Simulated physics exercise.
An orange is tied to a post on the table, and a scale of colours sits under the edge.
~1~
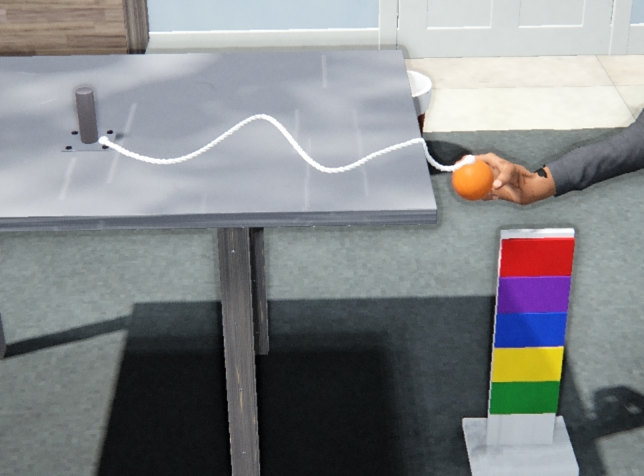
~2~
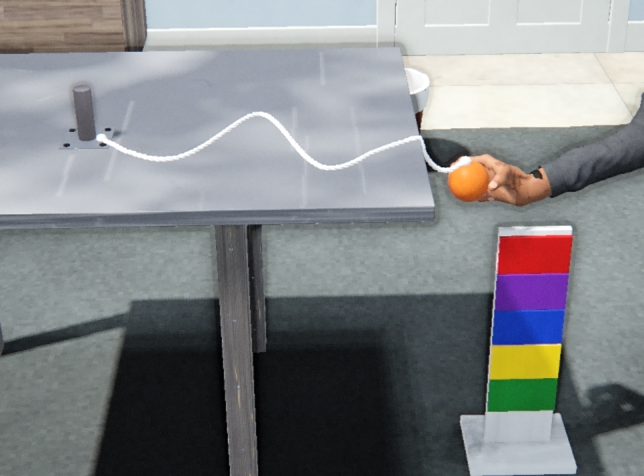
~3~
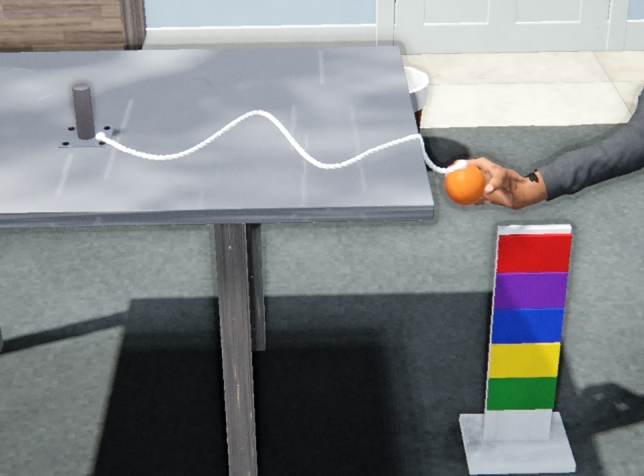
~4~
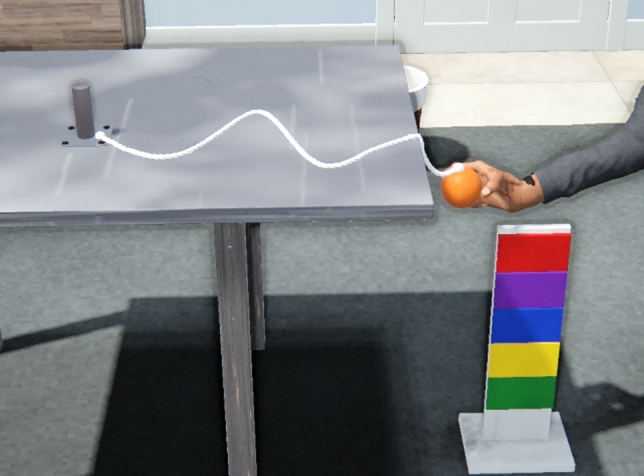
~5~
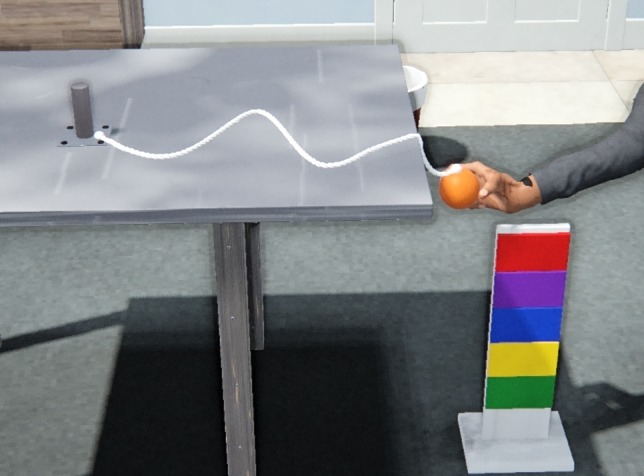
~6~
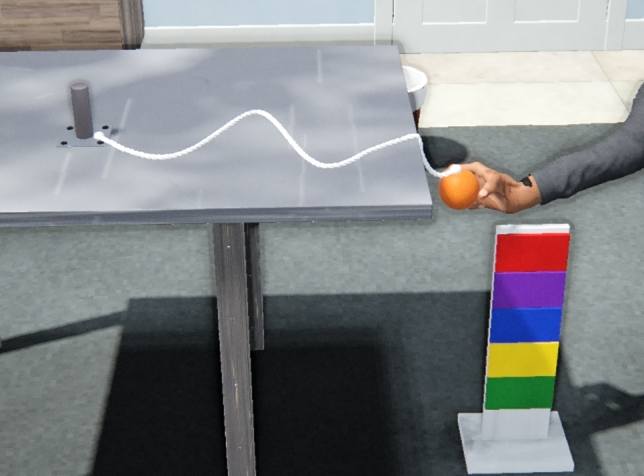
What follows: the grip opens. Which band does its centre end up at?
Yellow.
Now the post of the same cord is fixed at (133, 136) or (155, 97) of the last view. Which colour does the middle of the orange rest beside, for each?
The first case gives green, the second gives green.
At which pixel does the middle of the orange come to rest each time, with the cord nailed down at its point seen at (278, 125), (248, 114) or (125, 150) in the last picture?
In that order: (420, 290), (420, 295) and (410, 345).
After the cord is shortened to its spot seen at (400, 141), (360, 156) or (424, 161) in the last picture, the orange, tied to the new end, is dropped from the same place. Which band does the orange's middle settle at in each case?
Try 1 - purple; try 2 - red; try 3 - blue.
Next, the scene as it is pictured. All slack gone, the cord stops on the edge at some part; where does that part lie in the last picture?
Check around (292, 143) - that's where it is.
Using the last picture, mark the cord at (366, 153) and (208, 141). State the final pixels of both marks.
They end up around (416, 238) and around (246, 135).
Early on, orange near (447, 342); level with blue.
Midway, orange near (379, 354); level with yellow.
Near the end, orange near (424, 362); level with yellow.
Finally, orange near (406, 363); level with yellow. At yellow.
